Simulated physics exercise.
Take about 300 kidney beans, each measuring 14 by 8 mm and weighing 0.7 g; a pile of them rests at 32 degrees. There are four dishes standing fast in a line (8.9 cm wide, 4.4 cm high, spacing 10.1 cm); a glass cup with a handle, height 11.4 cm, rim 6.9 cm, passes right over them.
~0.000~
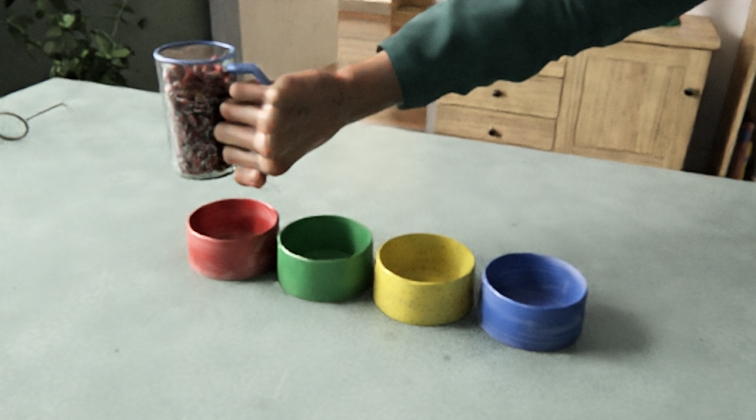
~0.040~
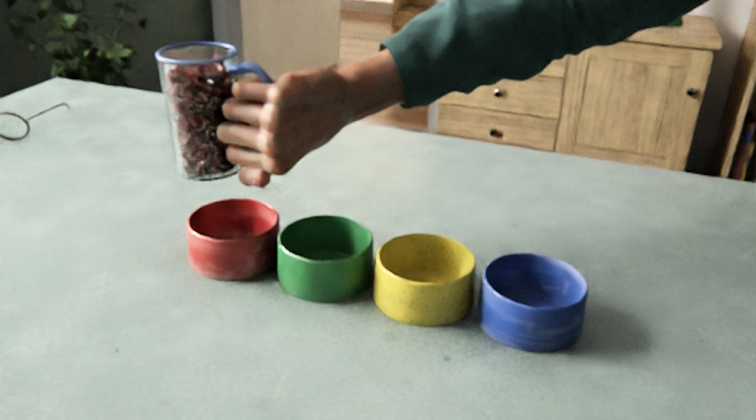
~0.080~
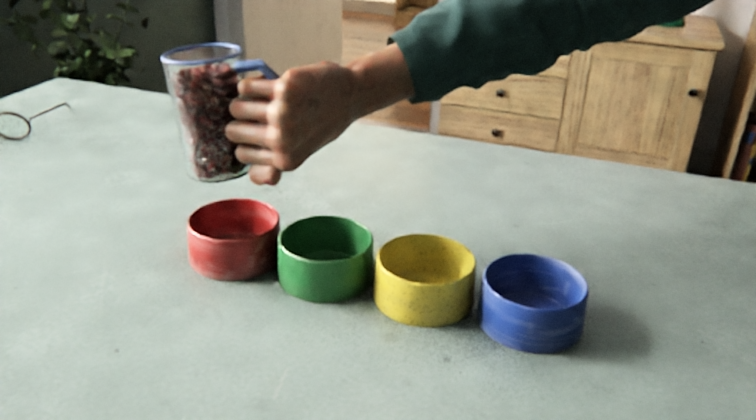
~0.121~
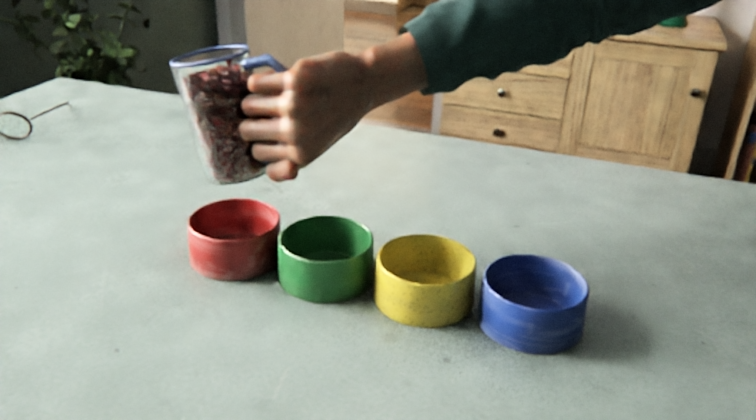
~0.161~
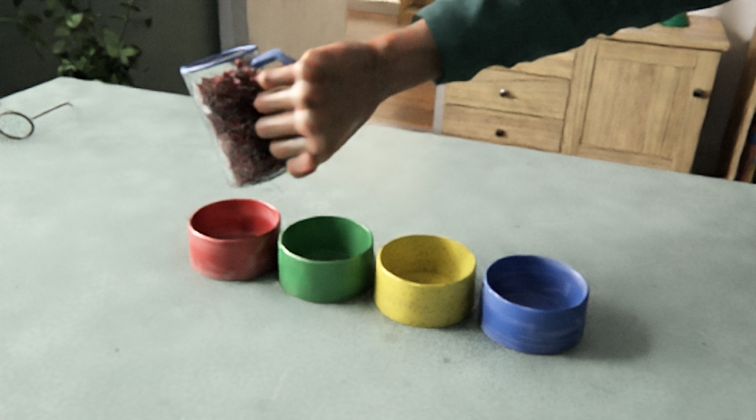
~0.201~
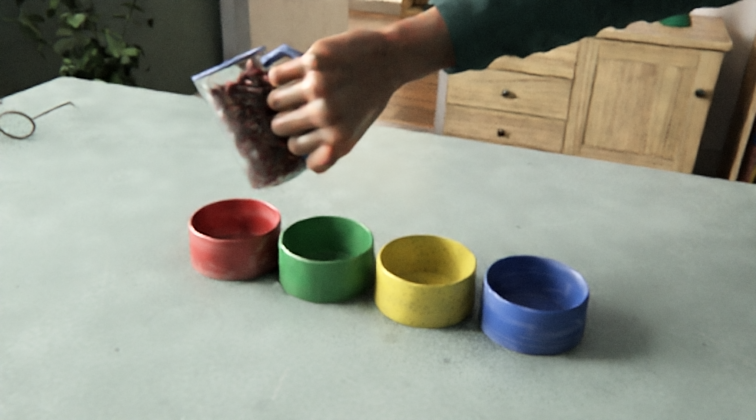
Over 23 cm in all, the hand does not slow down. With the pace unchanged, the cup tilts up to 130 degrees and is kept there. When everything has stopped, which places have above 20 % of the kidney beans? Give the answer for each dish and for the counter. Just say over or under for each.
My prediction: Red dish: The count there will be a fifth or smaller; blue dish: The count there will be a fifth or smaller; green dish: The count there will be bigger than a fifth; yellow dish: The count there will be a fifth or smaller; counter: The count there will be bigger than a fifth.
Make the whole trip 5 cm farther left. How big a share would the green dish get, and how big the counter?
Green 80, counter 10.
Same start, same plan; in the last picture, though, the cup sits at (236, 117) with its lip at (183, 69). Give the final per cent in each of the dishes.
Then red 0, blue 0, green 70, and yellow 10.
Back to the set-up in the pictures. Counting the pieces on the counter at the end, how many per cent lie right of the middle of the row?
Around 40 per cent of it.
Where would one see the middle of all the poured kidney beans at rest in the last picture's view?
Est. centre at rest: (335, 264) px.
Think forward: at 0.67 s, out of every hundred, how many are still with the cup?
About 95 per cent.
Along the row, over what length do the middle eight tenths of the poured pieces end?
It spans roughly 11 centimetres along the row.
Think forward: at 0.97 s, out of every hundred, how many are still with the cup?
Estimate: Around 15 % of the load.
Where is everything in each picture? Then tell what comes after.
In the first frame, cup at (201, 112), tilt 0 degrees, lip at (163, 48), moved 0.0 cm; middle of the pieces at (198, 119); red dish at (233, 219); green dish at (326, 237); yellow dish at (426, 257); blue dish at (535, 279).
In the second frame, cup at (204, 112), tilt 1 degrees, lip at (165, 49), moved 0.3 cm; middle of the pieces at (201, 120).
In the third frame, cup at (212, 114), tilt 5 degrees, lip at (170, 53), moved 1.1 cm; middle of the pieces at (209, 121).
In the fourth frame, cup at (225, 116), tilt 11 degrees, lip at (179, 59), moved 2.5 cm; middle of the pieces at (223, 124).
In the fifth frame, cup at (241, 118), tilt 19 degrees, lip at (189, 67), moved 4.1 cm; middle of the pieces at (240, 126).
In the sixth frame, cup at (257, 121), tilt 26 degrees, lip at (201, 75), moved 5.7 cm; middle of the pieces at (257, 129); red dish at (235, 219); green dish at (327, 238); yellow dish at (427, 259); blue dish at (536, 282). The cup turns about 185 degrees a second and travels 41 cm a second.
Then, at 0.48 s, tilt 78 degrees; cup holds 100 %.
After 0.67 s, tilt 113 degrees; cup holds 95 %.
After 0.97 s, tilt 130 degrees; cup holds 15 %, green 45 %, yellow 10 %.
By 2.3 s all is still; red 0 %, blue 0 %, green 65 %, yellow 5 %, counter 30 %.
